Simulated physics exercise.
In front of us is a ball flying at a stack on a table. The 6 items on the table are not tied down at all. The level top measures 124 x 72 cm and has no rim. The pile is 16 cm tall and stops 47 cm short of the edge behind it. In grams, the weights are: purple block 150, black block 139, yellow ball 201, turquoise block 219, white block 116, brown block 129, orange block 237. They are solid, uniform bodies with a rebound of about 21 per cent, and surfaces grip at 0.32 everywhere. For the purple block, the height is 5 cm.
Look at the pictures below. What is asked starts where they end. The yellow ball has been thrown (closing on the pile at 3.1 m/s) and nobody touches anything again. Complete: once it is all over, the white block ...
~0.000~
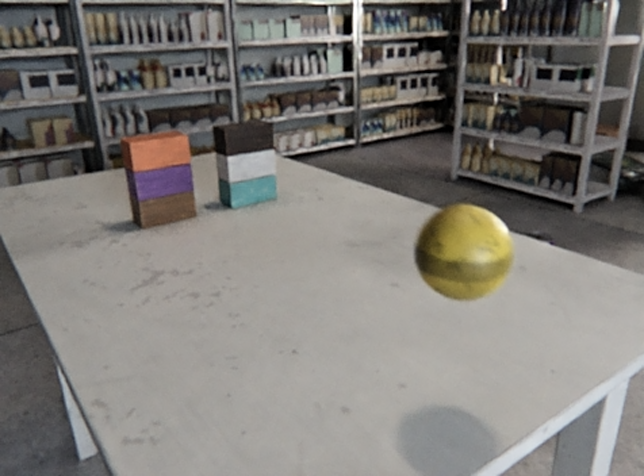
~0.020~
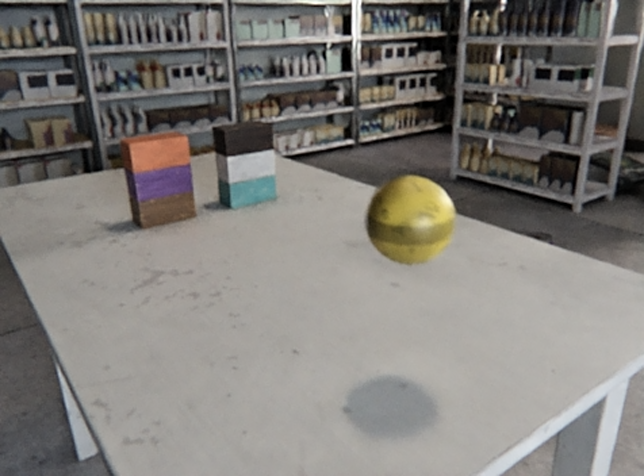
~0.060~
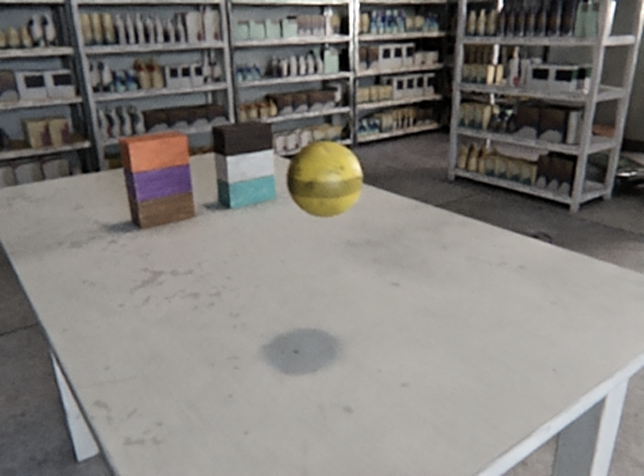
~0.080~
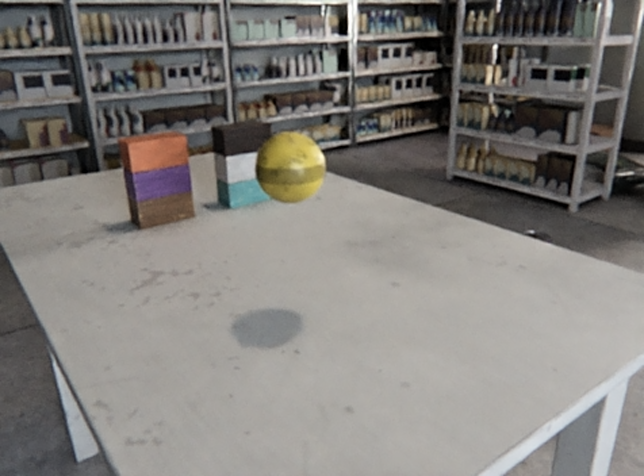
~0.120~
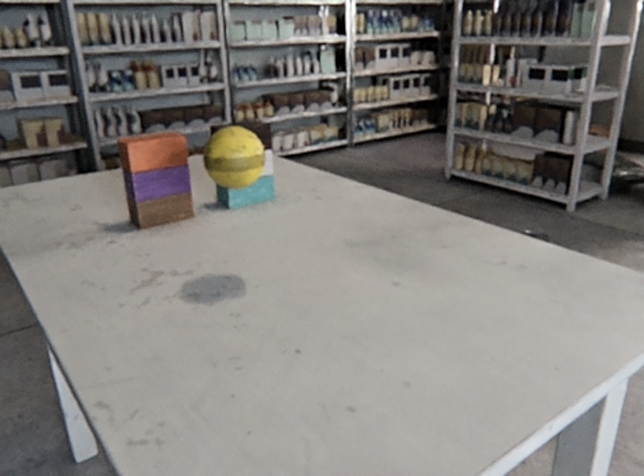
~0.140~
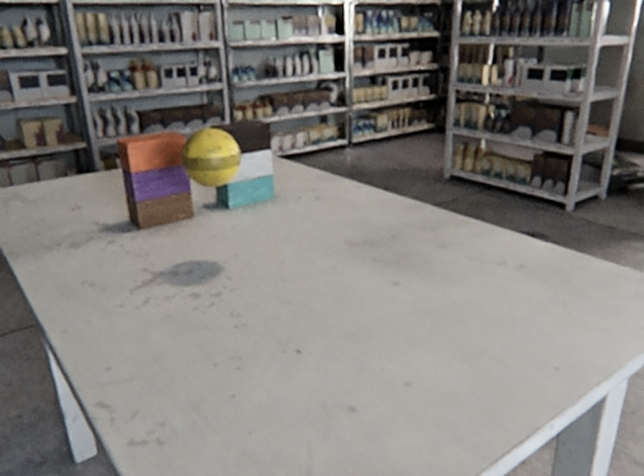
... is still standing.
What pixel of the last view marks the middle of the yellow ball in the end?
About (125, 209).
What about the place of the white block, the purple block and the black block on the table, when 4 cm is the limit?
Well, the white block remains where it was; the purple block winds up somewhere else; and the black block remains where it was.
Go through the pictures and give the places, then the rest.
In the first frame, 63 cm short of the pile; yellow ball (462, 253); white block (246, 163).
In the second frame, 57 cm short of the pile; yellow ball (409, 221); turquoise block (248, 189).
In the third frame, 44 cm short of the pile; yellow ball (324, 180); orange block (155, 152).
In the fourth frame, 38 cm short of the pile; yellow ball (290, 168); black block (242, 138).
In the fifth frame, 25 cm short of the pile; yellow ball (235, 158); brown block (161, 207).
In the sixth frame, 19 cm short of the pile; yellow ball (211, 158); white block (243, 164).
After 0.24 s, yellow ball near (151, 183); orange block leaning 19°; purple block slid 5 cm.
After 0.34 s, yellow ball near (140, 209); orange block leaning 55°; purple block leaning 22°; brown block slid 4 cm.
After 0.54 s, yellow ball near (128, 209); orange block leaning 72°; purple block slid 23 cm; brown block slid 5 cm.
At rest (1.2 s), not toppled but over 4 cm from the start, purple block, brown block and orange block; the other 3 in place, give or take 4 cm. Seen from the same camera at the end, white block near (243, 164).
